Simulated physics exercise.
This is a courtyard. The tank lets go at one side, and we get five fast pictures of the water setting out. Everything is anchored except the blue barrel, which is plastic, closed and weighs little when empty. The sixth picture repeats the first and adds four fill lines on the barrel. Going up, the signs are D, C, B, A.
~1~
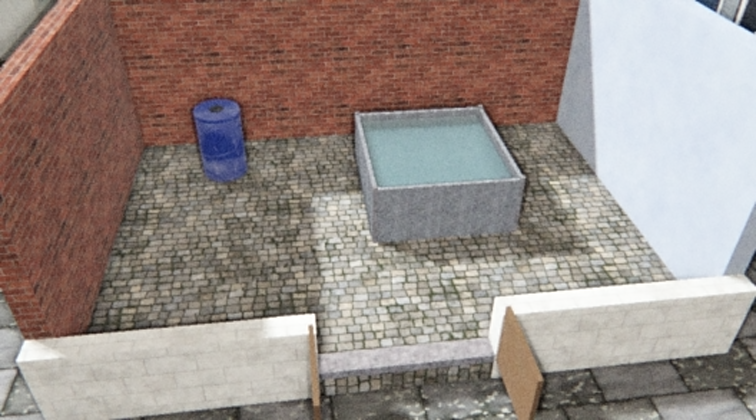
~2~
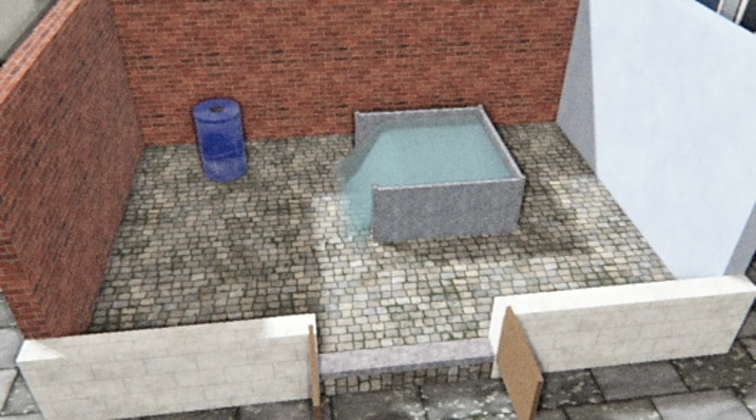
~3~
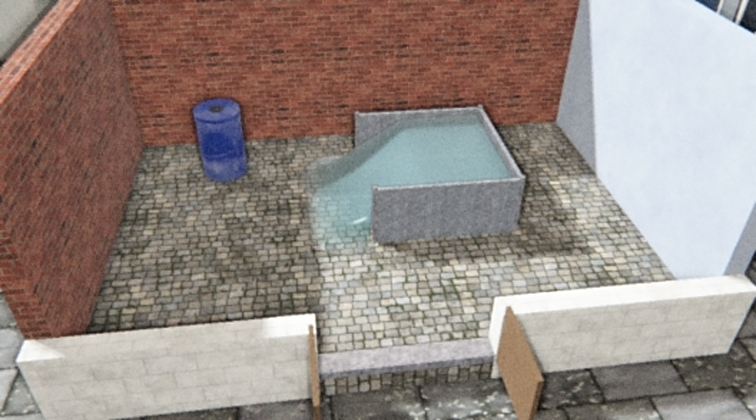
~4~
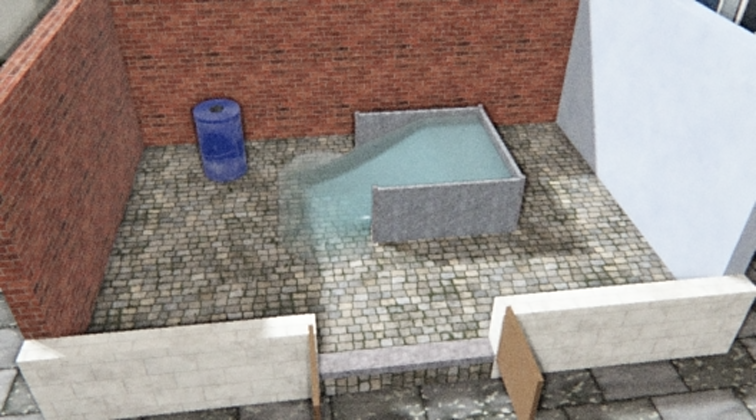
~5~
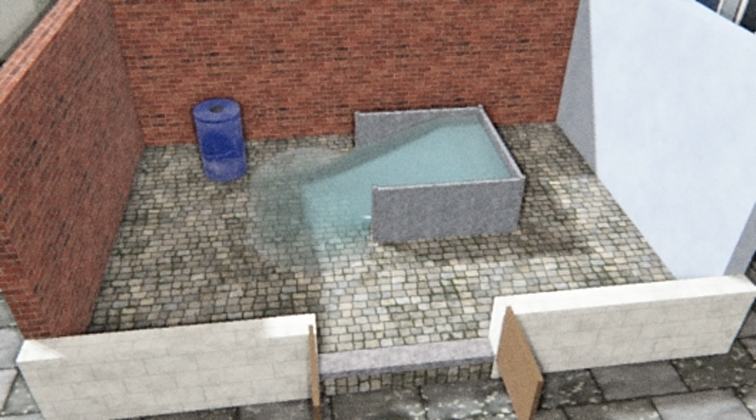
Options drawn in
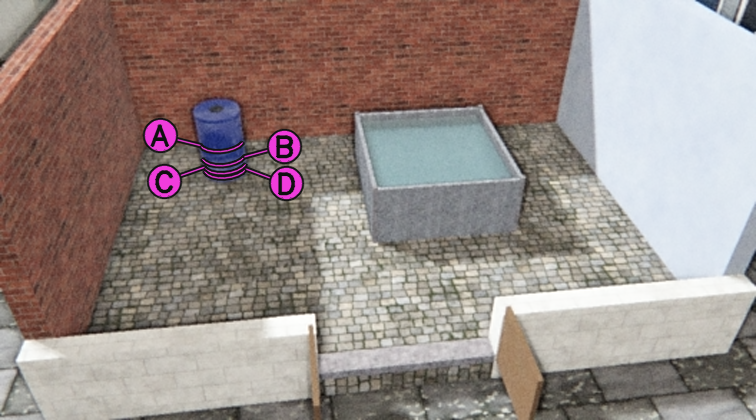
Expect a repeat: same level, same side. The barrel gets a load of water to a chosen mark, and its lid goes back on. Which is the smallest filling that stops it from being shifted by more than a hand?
Level A.
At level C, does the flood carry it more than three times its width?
No.
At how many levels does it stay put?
One.
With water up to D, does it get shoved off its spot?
Yes.
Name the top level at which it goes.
Here it is level B.
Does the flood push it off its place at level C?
Yes, that goes wrong.
On the marked copy, A at (220, 151); B at (222, 165); C at (224, 173); D at (224, 178); from the bottom up D, C, B, A.
With A, it does not move.
With B, it is pushed about half its own width away.
With C, it is pushed about its own width away.
With D, it is pushed about twice its own width away.
